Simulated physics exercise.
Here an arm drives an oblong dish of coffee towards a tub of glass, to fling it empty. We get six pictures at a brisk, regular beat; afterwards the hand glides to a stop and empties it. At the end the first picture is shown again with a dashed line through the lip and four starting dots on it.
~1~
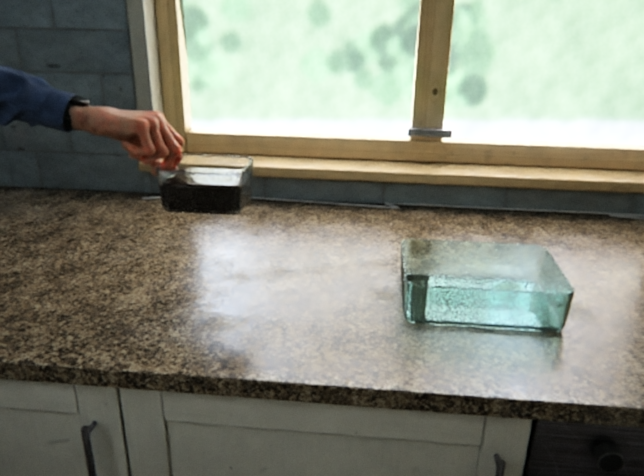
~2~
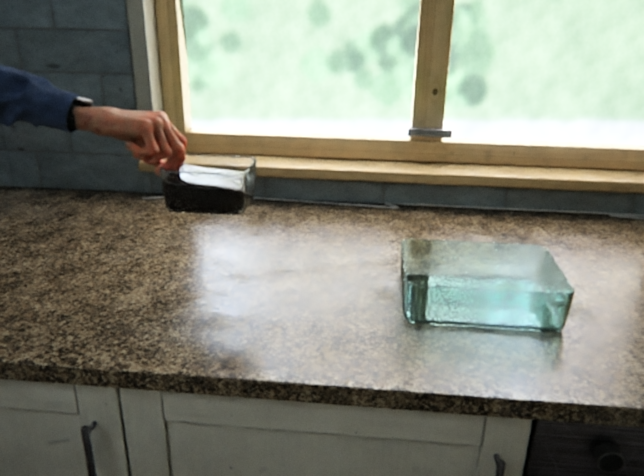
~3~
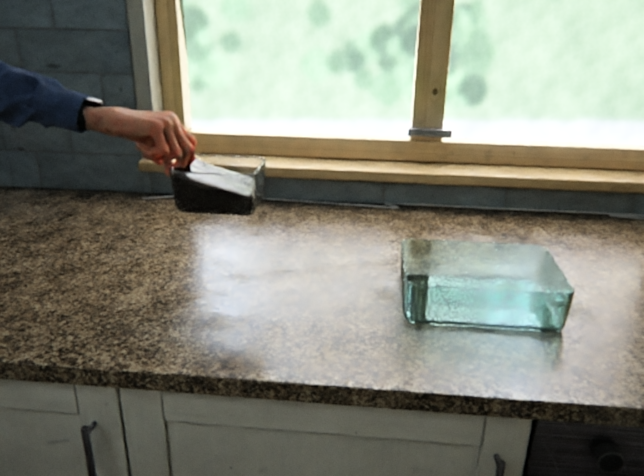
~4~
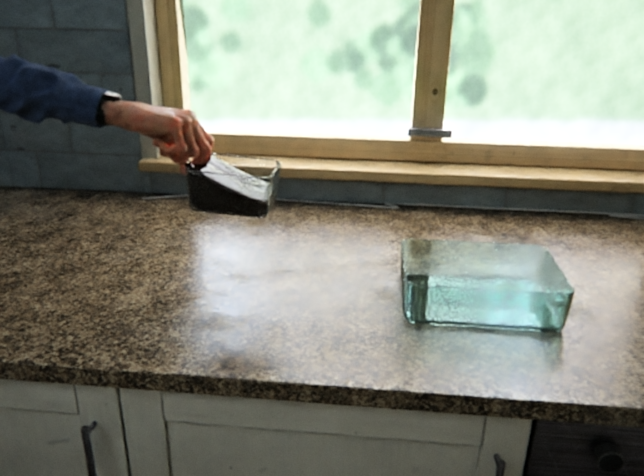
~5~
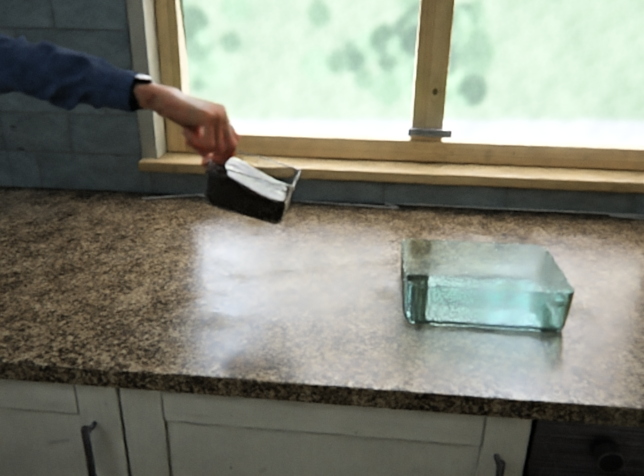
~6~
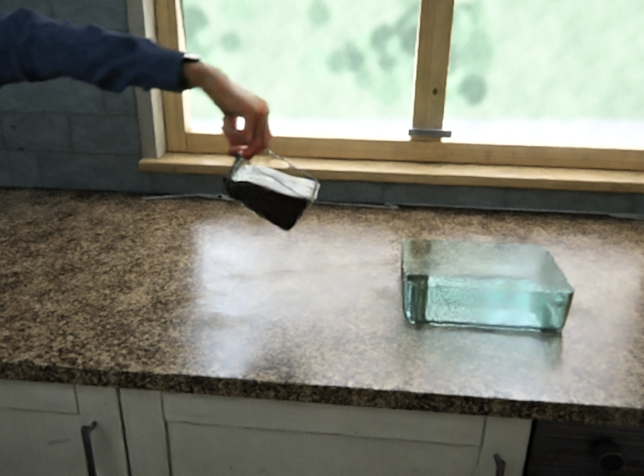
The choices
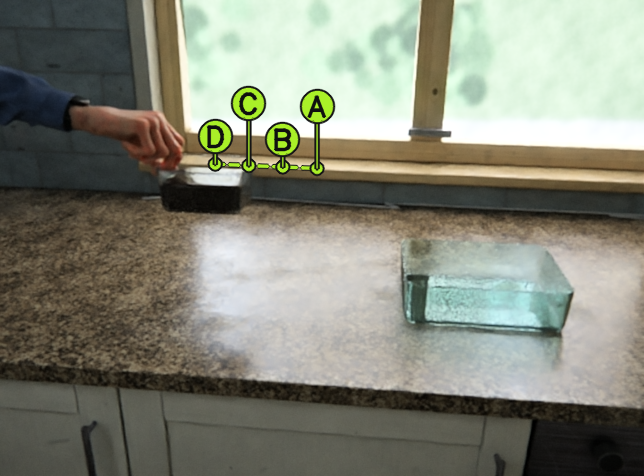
On a speckled kitchen counter beneath a window, a hand holds a small oblong dish of dark liquid above the surface, moves it right toward a clear glass block-like tub, and gradually tilts it downward to the right.
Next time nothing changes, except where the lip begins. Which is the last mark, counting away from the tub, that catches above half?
B.
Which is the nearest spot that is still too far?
C it is.
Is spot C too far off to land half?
Yes.
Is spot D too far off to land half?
Yes, that goes wrong.
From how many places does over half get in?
Two of them.
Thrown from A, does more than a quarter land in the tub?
Yes, clearly.
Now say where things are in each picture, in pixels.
Upright, lip at (246, 165); tub from (403, 319) to (564, 329); nothing has left yet, in the first picture.
Upright, lip at (249, 165); nothing has left yet, in the second picture.
Upright, lip at (259, 166); nothing has left yet, in the third picture.
Tipped about 3°, lip at (275, 169); nothing has left yet, in the fourth picture.
Tipped about 14°, lip at (296, 177); nothing has left yet, in the fifth picture.
Tipped about 31°, lip at (316, 191); nothing has left yet, in the sixth picture.
In lime, A at (317, 168); B at (282, 167); C at (248, 165); D at (215, 164).
If A is chosen, about 76 % lands in the tub, 9 % falls short and 16 % goes beside or beyond.
If B is chosen, about 68 % lands in the tub, 23 % falls short and 9 % goes beside or beyond.
If C is chosen, about 27 % lands in the tub, 67 % falls short and 6 % goes beside or beyond.
If D is chosen, about 0 % lands in the tub, 98 % falls short.
